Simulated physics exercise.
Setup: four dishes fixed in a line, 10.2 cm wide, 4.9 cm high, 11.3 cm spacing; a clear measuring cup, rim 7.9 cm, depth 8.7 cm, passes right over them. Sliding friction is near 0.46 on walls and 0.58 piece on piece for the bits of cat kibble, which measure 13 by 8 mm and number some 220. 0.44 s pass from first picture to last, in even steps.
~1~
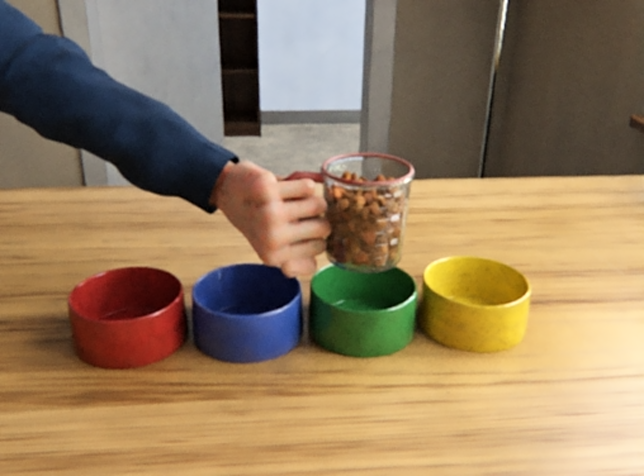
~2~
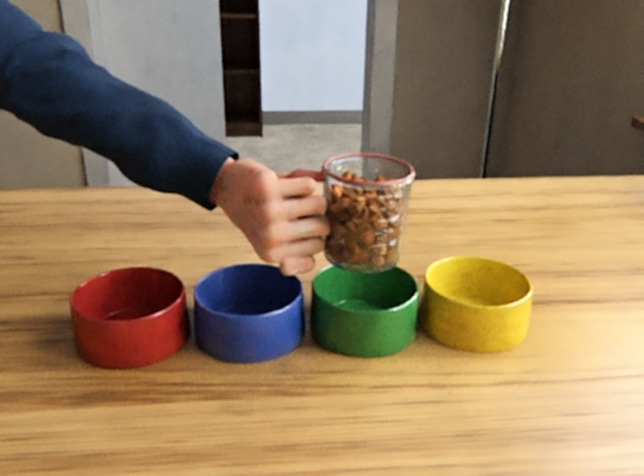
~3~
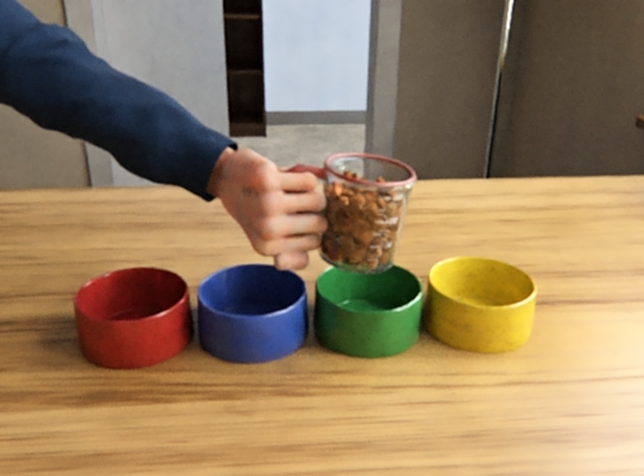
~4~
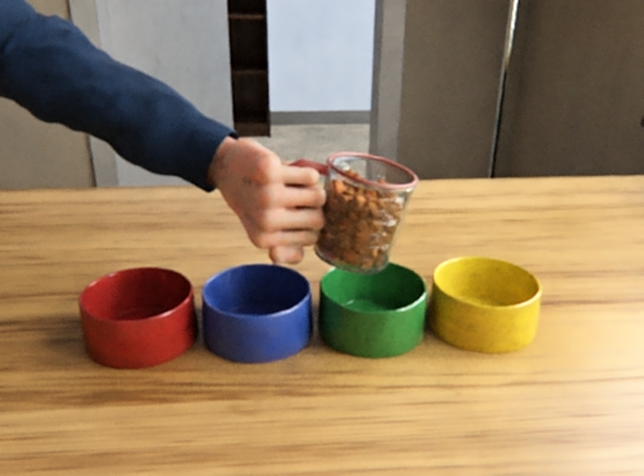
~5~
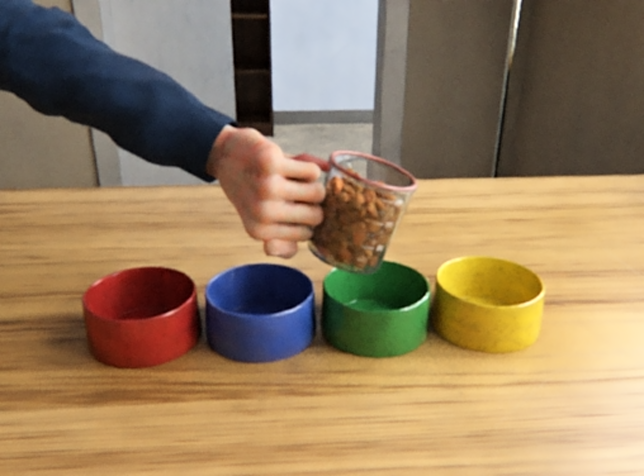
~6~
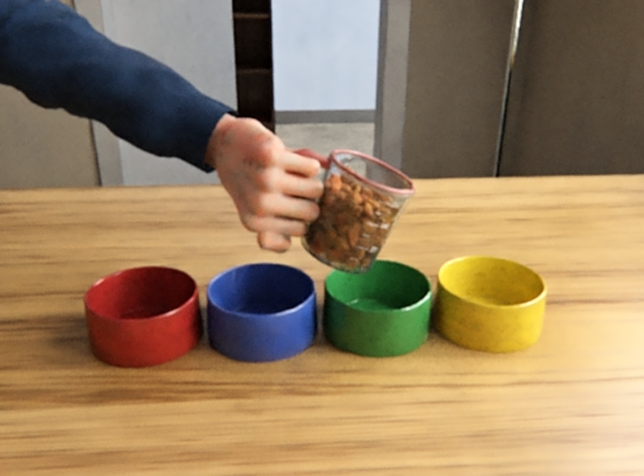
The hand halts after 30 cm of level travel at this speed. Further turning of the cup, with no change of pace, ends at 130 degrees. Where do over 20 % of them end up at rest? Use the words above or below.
Red dish - below; blue dish - above; green dish - below; yellow dish - below; counter - below.
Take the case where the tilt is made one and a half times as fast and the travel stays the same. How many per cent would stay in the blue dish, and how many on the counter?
Then blue 30 and counter 20.
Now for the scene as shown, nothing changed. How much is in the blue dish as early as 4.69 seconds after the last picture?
Close to 80 percent of the load.
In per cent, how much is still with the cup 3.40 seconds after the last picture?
Close to 0 in a hundred.
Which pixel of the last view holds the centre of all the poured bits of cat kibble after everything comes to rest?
(275, 313) or so.
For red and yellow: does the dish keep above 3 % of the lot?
As for red, not so, and as for yellow, not so.
Then, 2.04 s after the last picture, tilt 130 degrees; cup holds 0 %, blue 80 %, green 5 %.
Then, 3.40 s after the last picture, tilt 130 degrees; cup holds 0 %, blue 80 %, green 5 %.
Then, 4.69 s after the last picture, tilt 130 degrees; cup holds 0 %, blue 80 %, green 5 %.
In the end, red 0 %, blue 80 %, green 5 %, yellow 0 %, counter 10 %.
